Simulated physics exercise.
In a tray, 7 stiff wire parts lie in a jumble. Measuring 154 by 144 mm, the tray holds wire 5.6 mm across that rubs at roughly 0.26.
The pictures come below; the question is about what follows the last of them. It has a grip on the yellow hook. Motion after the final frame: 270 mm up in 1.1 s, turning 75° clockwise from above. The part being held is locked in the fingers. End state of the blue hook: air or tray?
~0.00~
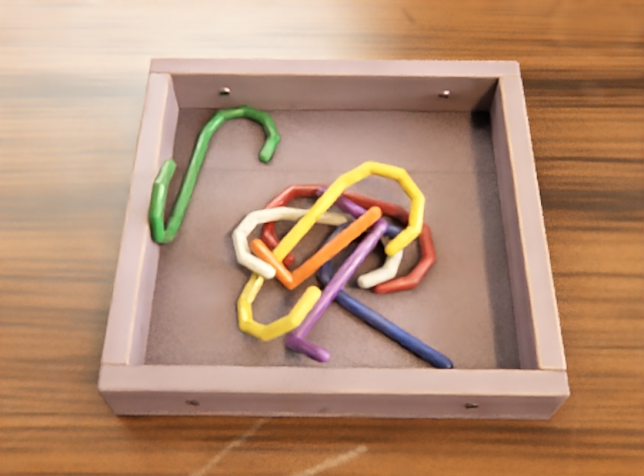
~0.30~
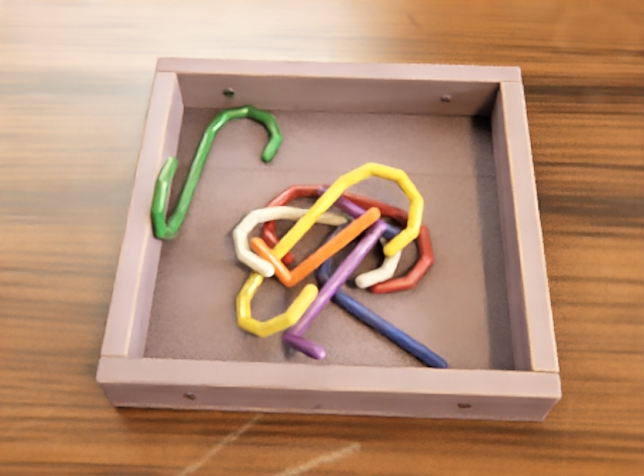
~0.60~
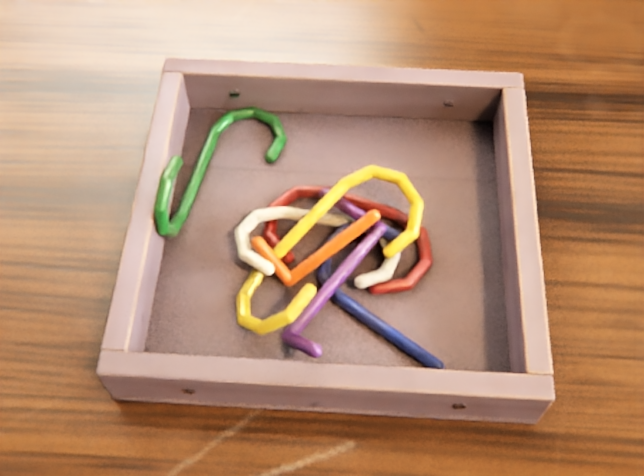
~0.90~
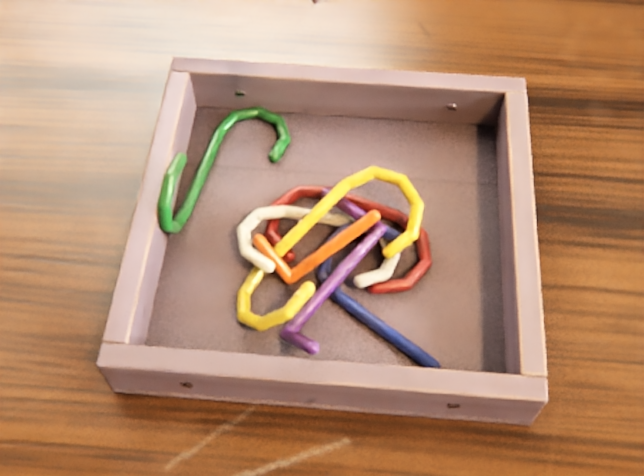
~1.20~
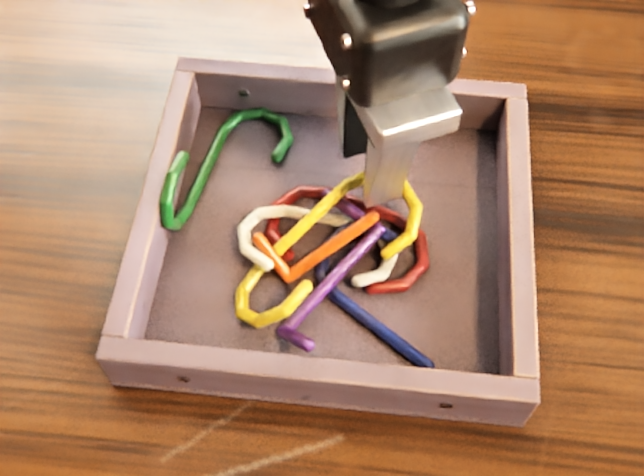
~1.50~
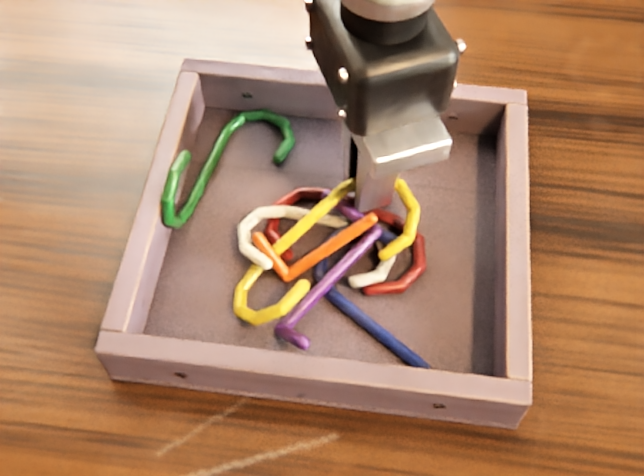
Air.
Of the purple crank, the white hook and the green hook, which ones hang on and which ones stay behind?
Result: Purple crank not raised; white hook raised; green hook not raised.
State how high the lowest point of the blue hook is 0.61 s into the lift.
Roughly 40 mm.
By 1.83 s, lowest point more than 20 mm over the tray floor, yellow hook 58 mm.
By 2.11 s, lowest point more than 20 mm over the tray floor, yellow hook 159 mm, white hook 97 mm, blue hook 40 mm.
By 2.60 s, lowest point more than 20 mm over the tray floor, yellow hook 273 mm, white hook 211 mm, blue hook 160 mm.
Finally, hanging yellow hook 273 mm, white hook 211 mm, blue hook 156 mm; the other 4 are down.
